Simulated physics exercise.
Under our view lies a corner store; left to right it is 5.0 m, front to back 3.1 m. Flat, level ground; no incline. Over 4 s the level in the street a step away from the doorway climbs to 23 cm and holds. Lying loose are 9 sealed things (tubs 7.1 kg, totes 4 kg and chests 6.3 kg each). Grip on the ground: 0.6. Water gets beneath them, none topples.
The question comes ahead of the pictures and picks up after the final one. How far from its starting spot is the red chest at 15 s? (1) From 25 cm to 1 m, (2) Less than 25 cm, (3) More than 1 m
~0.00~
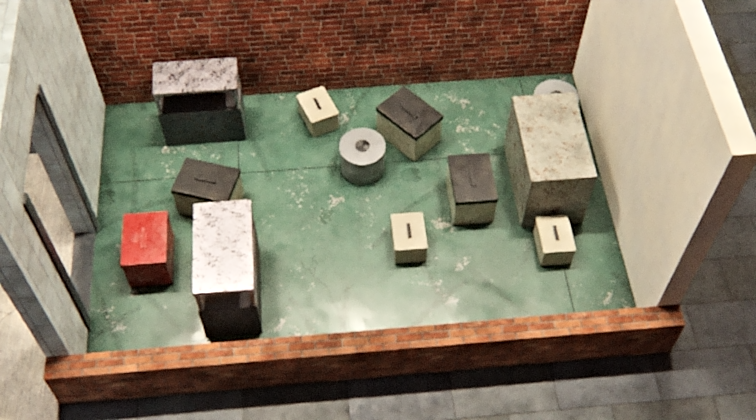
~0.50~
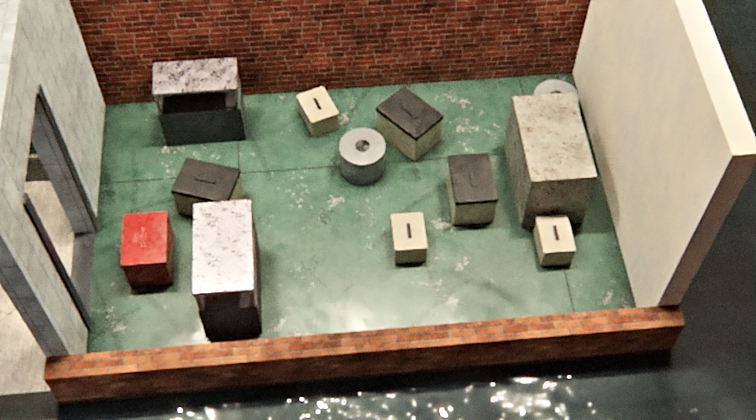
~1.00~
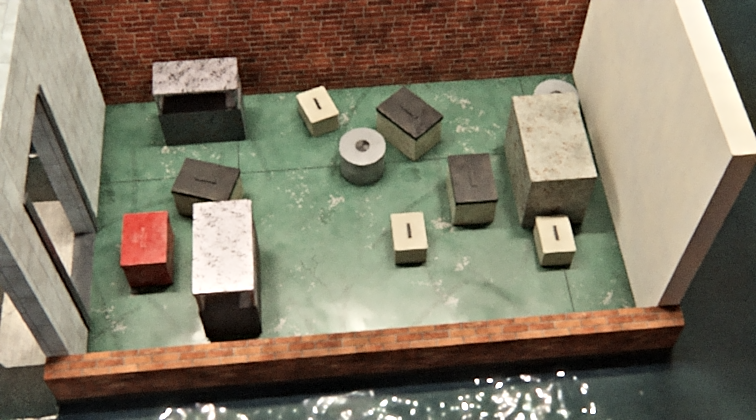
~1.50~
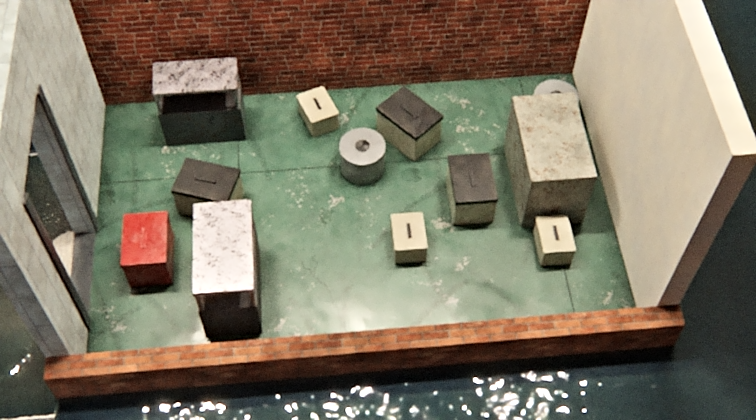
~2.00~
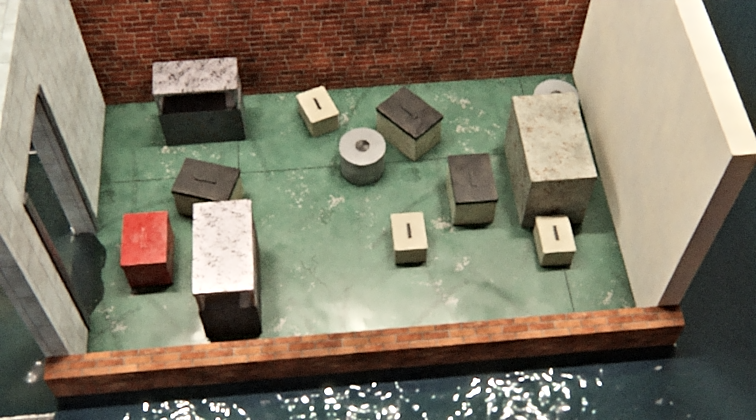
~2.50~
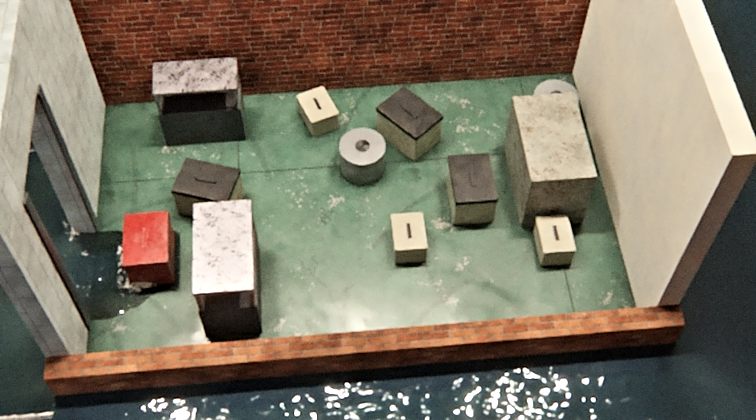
More than 1 m.
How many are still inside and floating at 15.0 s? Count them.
I'd say 9 of them.
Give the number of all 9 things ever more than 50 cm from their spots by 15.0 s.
Tally: 8.
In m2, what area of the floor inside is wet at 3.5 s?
Wet: Near 2.5 m2.
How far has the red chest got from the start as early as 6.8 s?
Roughly 250 cm by then.
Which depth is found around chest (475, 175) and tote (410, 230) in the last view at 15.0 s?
Depths: Near 11 cm, then near 9 cm.
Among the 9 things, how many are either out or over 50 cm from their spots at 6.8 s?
It comes to 4.
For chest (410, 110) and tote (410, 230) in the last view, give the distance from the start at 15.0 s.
Net displacement, in order: 120 cm; 100 cm.
After 3.5 s the red chest is near (178, 225), 0.3 m from its start, afloat; 1 afloat.
After 6.8 s the red chest is near (363, 129), 2.3 m from its start, afloat; 5 afloat.
After 11.0 s the red chest is near (434, 93), 3.1 m from its start, afloat; 9 afloat.
After 15.0 s the red chest is near (402, 210), 2.3 m from its start, afloat; 9 afloat.
